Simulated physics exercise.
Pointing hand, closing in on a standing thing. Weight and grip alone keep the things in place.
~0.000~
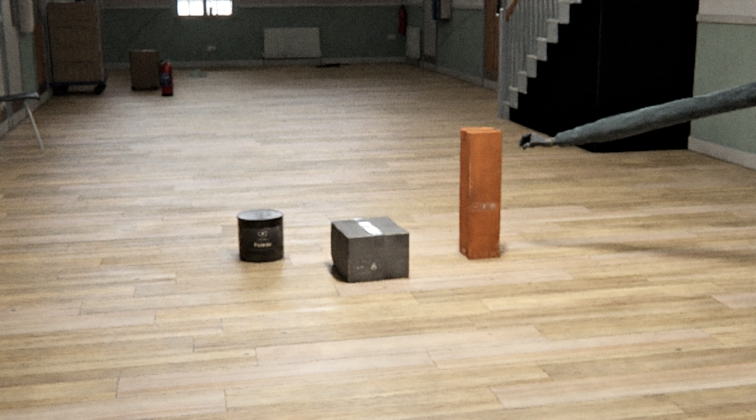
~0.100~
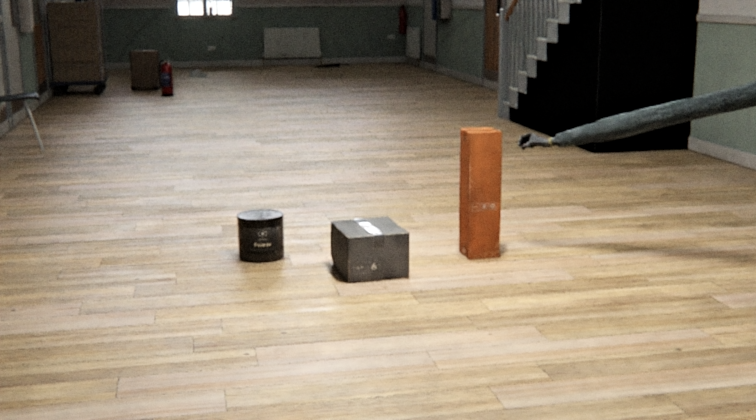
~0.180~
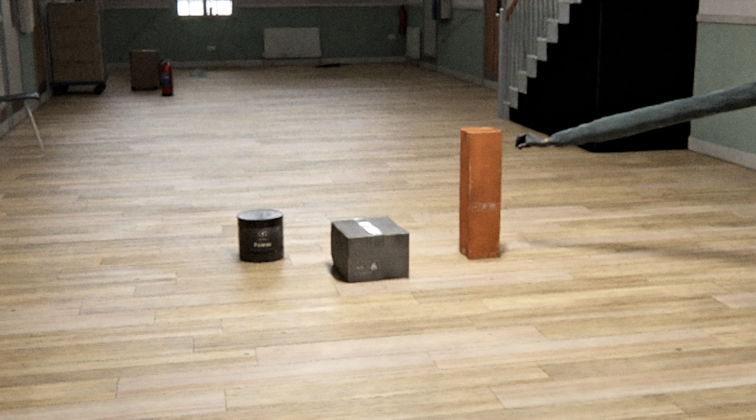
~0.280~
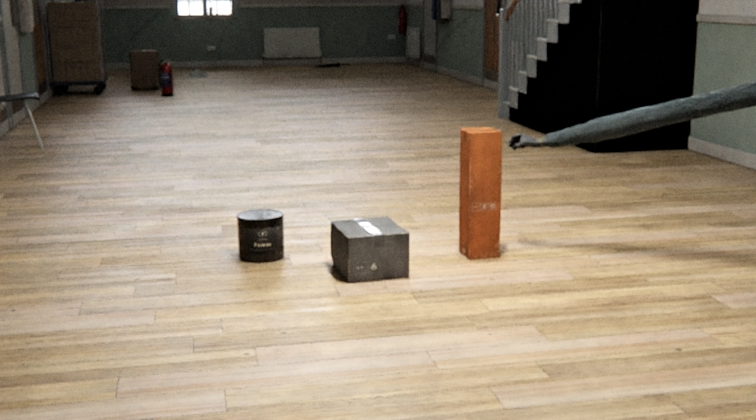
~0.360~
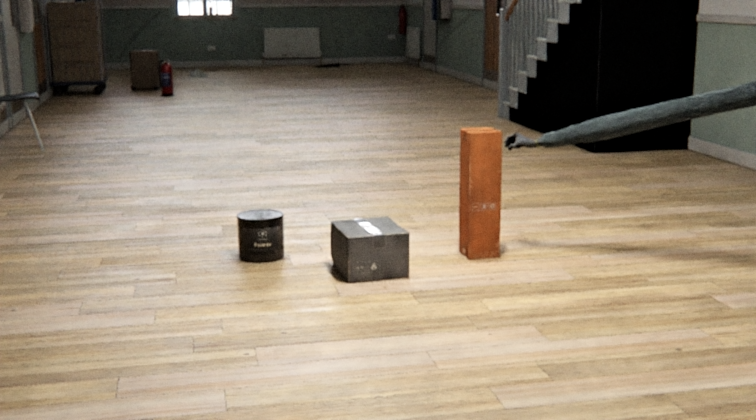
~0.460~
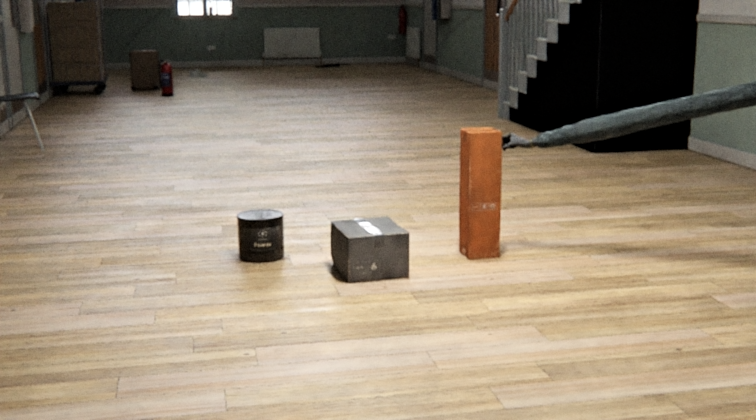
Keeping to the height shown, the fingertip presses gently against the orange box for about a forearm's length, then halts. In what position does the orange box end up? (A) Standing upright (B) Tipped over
Answer: B.
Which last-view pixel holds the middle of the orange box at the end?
The object finishes roughly at pixel (409, 230).
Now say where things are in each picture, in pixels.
Orange box (480, 193), in the first picture.
Orange box (480, 193), in the second picture.
Orange box (480, 193), in the third picture.
Orange box (480, 193), in the fourth picture.
Orange box (480, 193), in the fifth picture.
Orange box (480, 193), in the sixth picture.
After 1.16 s, orange box tipped 20° from how it was near (458, 193).
After 1.56 s, orange box tipped 60° from how it was near (419, 214).
After 2.16 s, orange box on its side near (411, 229).
At rest (3.0 s), tipped over on the floor, orange box. Seen from the same camera at the end, orange box near (409, 230).
